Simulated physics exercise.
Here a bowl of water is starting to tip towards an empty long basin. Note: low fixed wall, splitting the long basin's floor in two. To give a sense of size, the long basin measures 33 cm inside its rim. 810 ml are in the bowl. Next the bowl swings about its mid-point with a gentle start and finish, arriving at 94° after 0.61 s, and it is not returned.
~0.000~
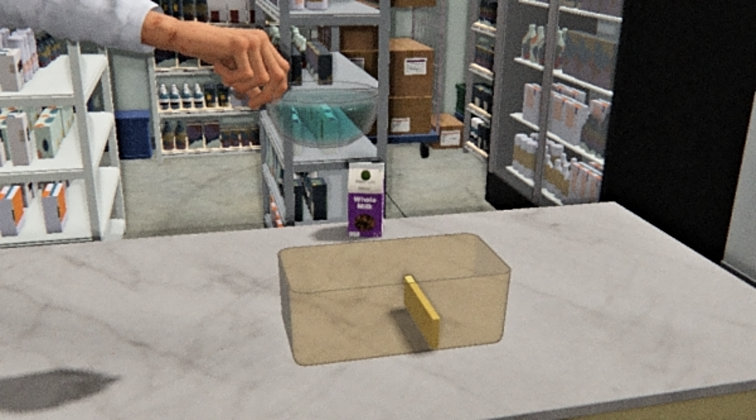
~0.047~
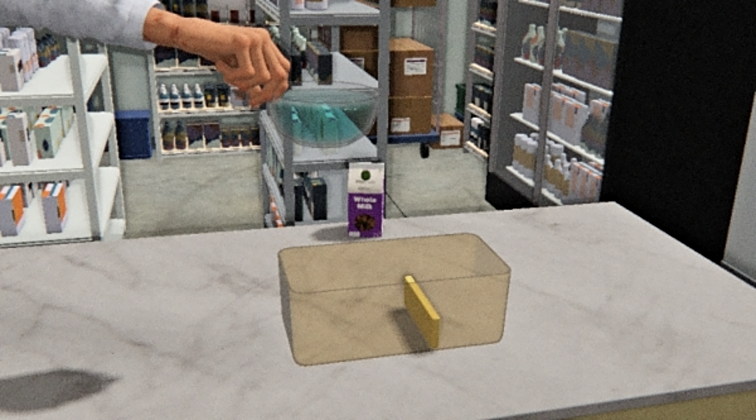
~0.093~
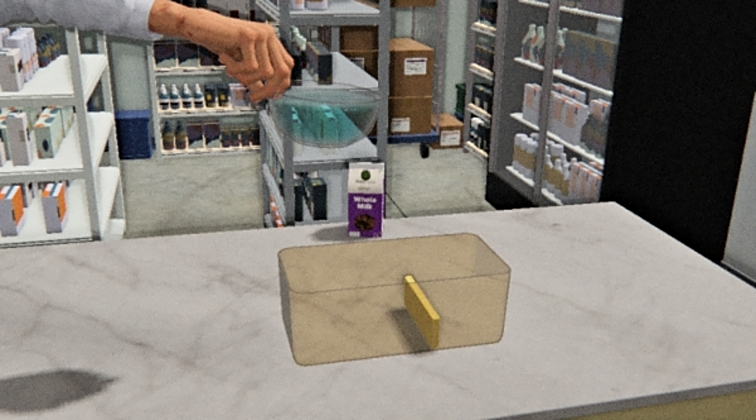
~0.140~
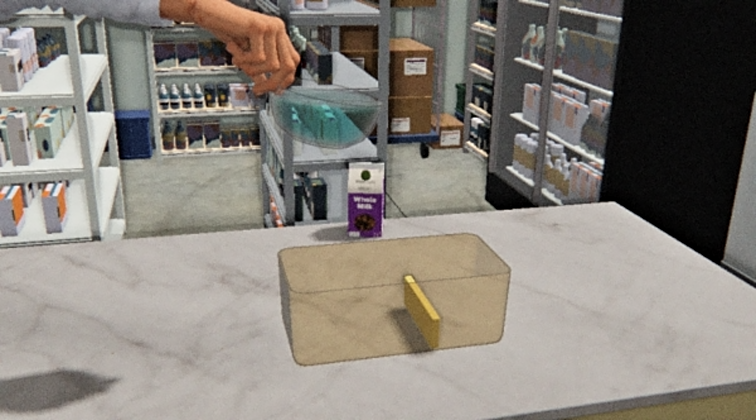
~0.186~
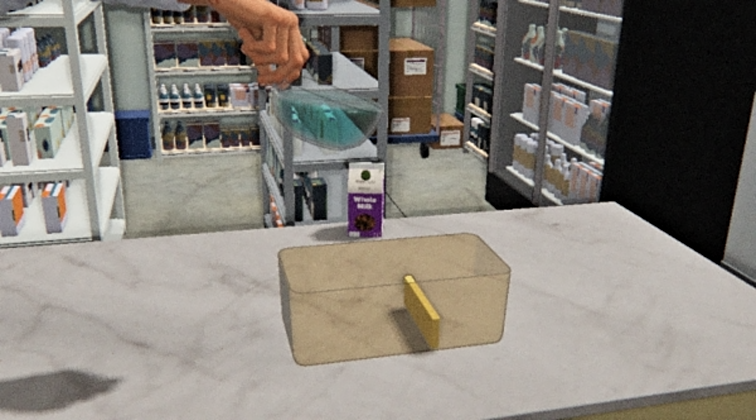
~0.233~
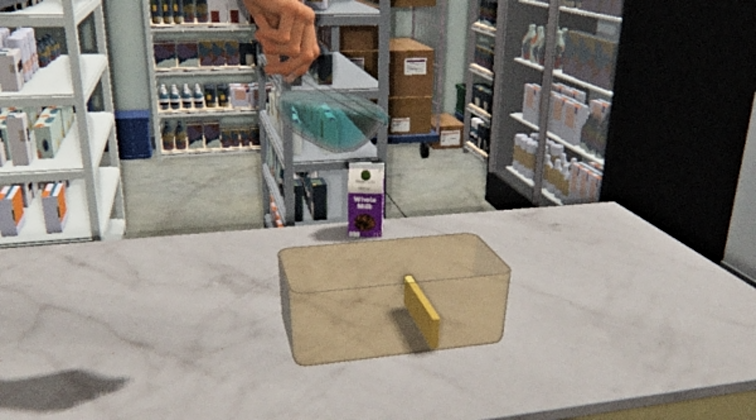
The video shows a hand holding a clear bowl of water above a marble counter with a milk carton and an empty, see-through long basin divided by a low yellow wall, gradually tilting the bowl down toward the right.
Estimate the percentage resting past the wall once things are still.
I would say roughly 46 percent.
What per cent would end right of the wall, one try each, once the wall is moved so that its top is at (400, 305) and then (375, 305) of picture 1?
I'd put it at about 75 per cent for the first and about 85 per cent for the second.
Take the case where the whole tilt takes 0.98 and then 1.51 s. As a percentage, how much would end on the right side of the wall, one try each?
60 in a hundred, followed by 65 in a hundred.
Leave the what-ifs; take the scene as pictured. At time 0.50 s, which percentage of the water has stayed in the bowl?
Still held: Roughly 20 % of the total.
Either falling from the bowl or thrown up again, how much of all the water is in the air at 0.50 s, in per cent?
64 %.
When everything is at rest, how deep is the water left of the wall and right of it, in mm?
Final reading - left some 12 mm, right some 22 mm.
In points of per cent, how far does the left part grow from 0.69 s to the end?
That works out to roughly 20 per cent of the whole.
After 0.50 s the tilt is 86° and 20 per cent is still to pour, 4 is left of the wall and 11 right of it.
After 0.69 s the tilt is 94° and 3 per cent is still to pour, 30 is left of the wall and 54 right of it.
After 0.89 s the tilt is 94° and 0 per cent is still to pour, 47 is left of the wall and 46 right of it.
After 1.11 s the tilt is 94° and 0 per cent is still to pour, 50 is left of the wall and 46 right of it.
In the end 50 per cent lies left of the wall, 46 right of it and 3 outside.
